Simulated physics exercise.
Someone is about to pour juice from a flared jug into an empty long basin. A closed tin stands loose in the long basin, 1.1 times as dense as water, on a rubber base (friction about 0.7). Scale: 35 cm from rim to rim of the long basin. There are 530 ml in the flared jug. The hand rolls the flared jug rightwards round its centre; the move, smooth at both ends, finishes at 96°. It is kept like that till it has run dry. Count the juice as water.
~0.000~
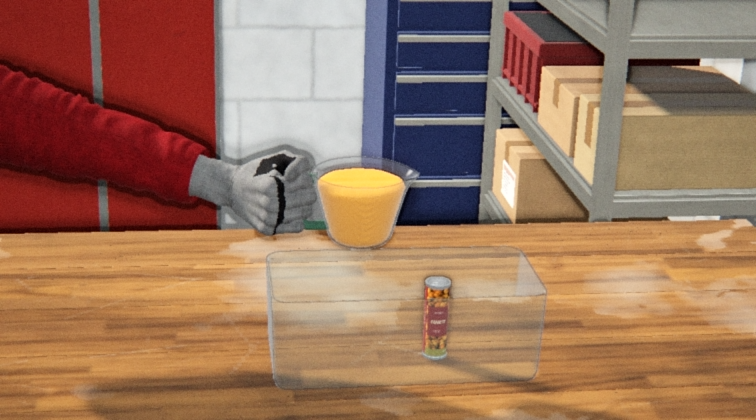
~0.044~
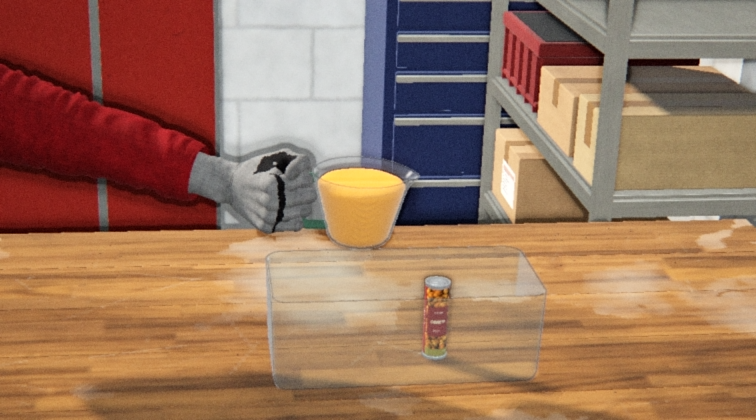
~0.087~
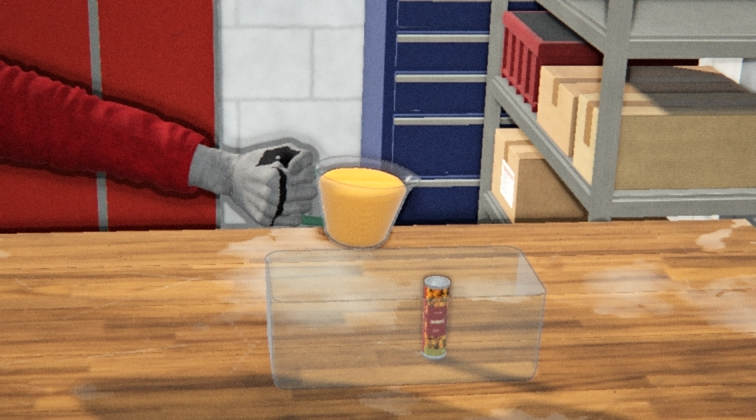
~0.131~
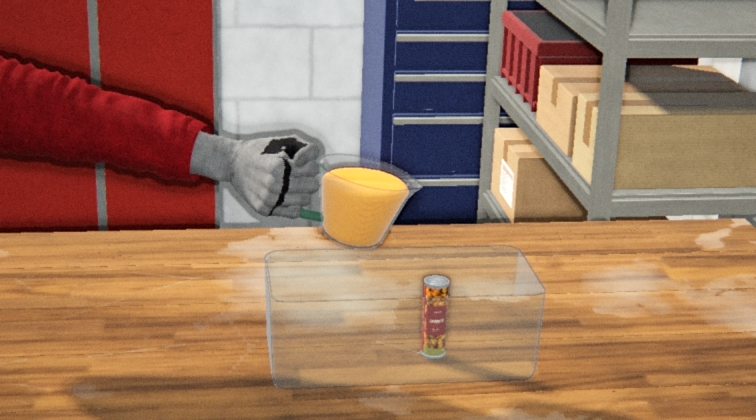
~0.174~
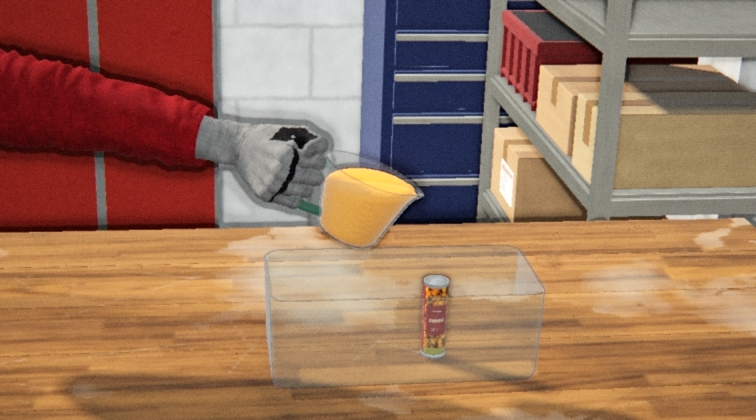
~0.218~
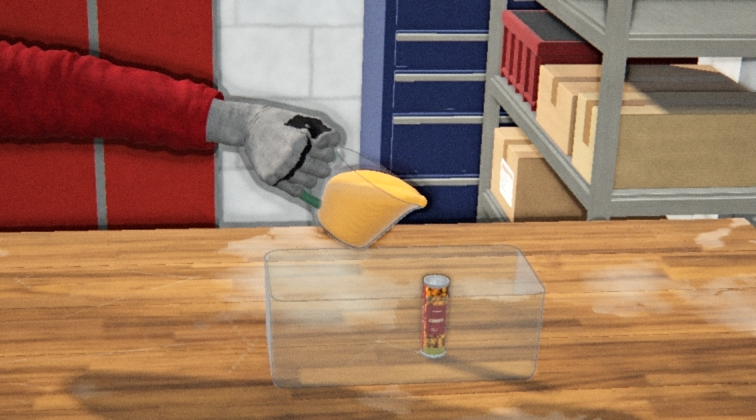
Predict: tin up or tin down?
The tin falls.
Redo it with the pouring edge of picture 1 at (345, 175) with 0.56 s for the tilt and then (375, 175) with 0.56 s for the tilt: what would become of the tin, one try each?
First it stays up; then it remains upright.
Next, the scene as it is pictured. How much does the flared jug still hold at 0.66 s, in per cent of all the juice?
About 5 per cent.
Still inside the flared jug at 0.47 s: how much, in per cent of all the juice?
Near 36 in a hundred.
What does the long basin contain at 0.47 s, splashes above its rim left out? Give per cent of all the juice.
About 44 per cent.
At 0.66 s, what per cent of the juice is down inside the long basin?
Near 92 in a hundred.
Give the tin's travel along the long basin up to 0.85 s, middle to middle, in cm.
Some 4 cm.
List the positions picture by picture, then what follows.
Tilt 0°; pouring edge (419, 173); surface from (317, 182) to (405, 181); the long basin's rim runs from (270, 278) to (533, 271); the tin's top is at (438, 285), in the first picture.
Tilt 1°; pouring edge (419, 174); surface from (317, 181) to (405, 181), in the second picture.
Tilt 6°; pouring edge (421, 178); surface from (319, 179) to (406, 182), in the third picture.
Tilt 12°; pouring edge (423, 184); surface from (322, 178) to (408, 184), in the fourth picture.
Tilt 21°; pouring edge (424, 193); surface from (325, 179) to (415, 187), in the fifth picture.
Tilt 32°; pouring edge (424, 204); surface from (325, 186) to (419, 195); 2 per cent is over the edge, in the sixth picture.
Then, 0.47 s in, the tilt is 90° and 35 per cent is still to pour; the tin stands where it began.
Then, 0.66 s in, the tilt is 96° and 5 per cent is still to pour; the tin leans 5°.
Then, 0.85 s in, the tilt is 96° and 0 per cent is still to pour; the tin leans 43°.
Then, 1.06 s in, the tilt is 96° and 0 per cent is still to pour; the tin lies on its side.
Finally, the tin lies on its side.
